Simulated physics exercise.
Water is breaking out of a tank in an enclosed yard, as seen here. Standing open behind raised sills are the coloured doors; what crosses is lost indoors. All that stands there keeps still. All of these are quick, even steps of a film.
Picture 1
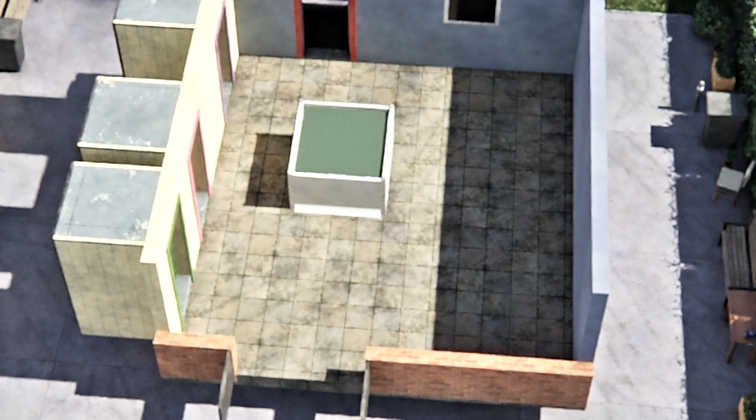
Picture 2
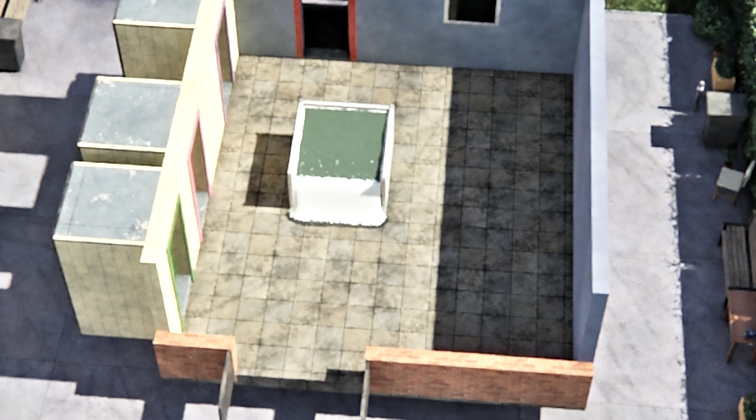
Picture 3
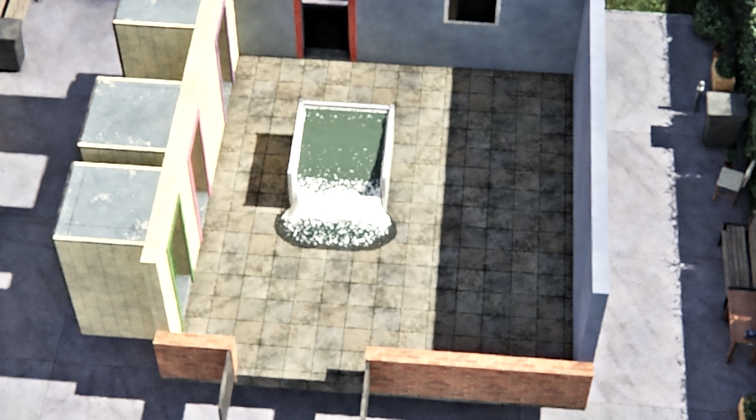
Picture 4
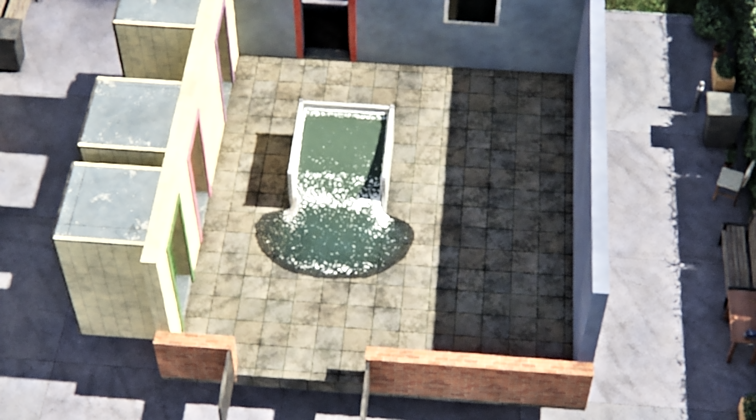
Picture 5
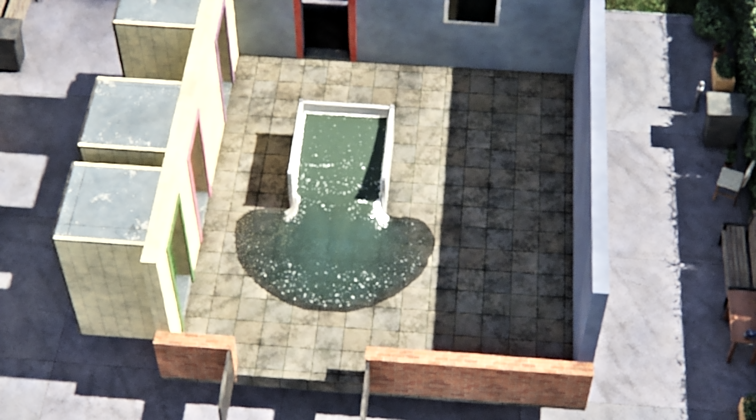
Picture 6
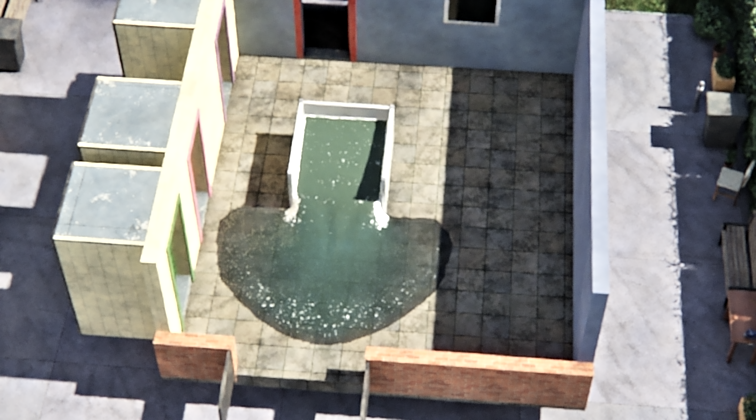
Green water pouring from the front of a white-walled tank, foaming and fanning out across the paved floor of a walled yard.
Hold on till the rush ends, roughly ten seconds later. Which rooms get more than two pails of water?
The red door is going to allow two buckets or less, the pink door is going to allow two buckets or less, the purple door is going to allow two buckets or less, the green door is going to allow two buckets or less.
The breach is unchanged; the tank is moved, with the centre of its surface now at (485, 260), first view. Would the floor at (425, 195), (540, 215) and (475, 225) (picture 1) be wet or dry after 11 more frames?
Going through them in that order: Still bare, waterlogged and still bare.
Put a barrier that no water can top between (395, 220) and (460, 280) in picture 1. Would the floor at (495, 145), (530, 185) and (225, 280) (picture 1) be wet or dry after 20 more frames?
Taking the points in order, they are high and dry, high and dry and inundated.
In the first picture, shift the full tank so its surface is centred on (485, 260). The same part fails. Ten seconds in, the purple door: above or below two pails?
My take is that the purple door crosses the line.
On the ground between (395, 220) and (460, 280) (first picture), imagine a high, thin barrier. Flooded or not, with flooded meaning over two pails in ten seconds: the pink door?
The pink door falls short.
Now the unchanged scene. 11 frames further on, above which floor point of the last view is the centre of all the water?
I would point to (335, 275).
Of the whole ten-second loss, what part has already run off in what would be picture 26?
Approximately 70 %.
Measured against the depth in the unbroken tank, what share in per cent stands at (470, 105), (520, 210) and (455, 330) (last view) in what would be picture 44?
I'd say around 0 per cent, then 2 per cent, then 6 per cent.
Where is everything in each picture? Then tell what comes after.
Still water in the tank at (342, 143), in the first picture.
Water pours out at (338, 197) and has run to (290, 211), in the second picture.
Water pours out at (338, 200) and has run to (286, 236), in the third picture.
Water pours out at (338, 201) and has run to (269, 252), in the fourth picture.
Water pours out at (338, 202) and has run to (300, 304), in the fifth picture.
Water pours out at (338, 202) and has run to (310, 338), in the sixth picture.
A moment on, water covers 35 % of the floor; the red door not reached, the pink door wet at the sill, nothing in, the purple door not reached, the green door wet at the sill, nothing in.
Next, water covers 40 % of the floor; the red door not reached, the pink door wet at the sill, nothing in, the purple door not reached, the green door wet at the sill, nothing in.
Then, water covers 40 % of the floor; the red door not reached, the pink door wet at the sill, nothing in, the purple door not reached, the green door under two buckets in.
Later, water covers 70 % of the floor; the red door not reached, the pink door wet at the sill, nothing in, the purple door not reached, the green door under two buckets in.
In the end, water covers 90 % of the floor; the red door wet at the sill, nothing in, the pink door wet at the sill, nothing in, the purple door wet at the sill, nothing in, the green door under two buckets in.
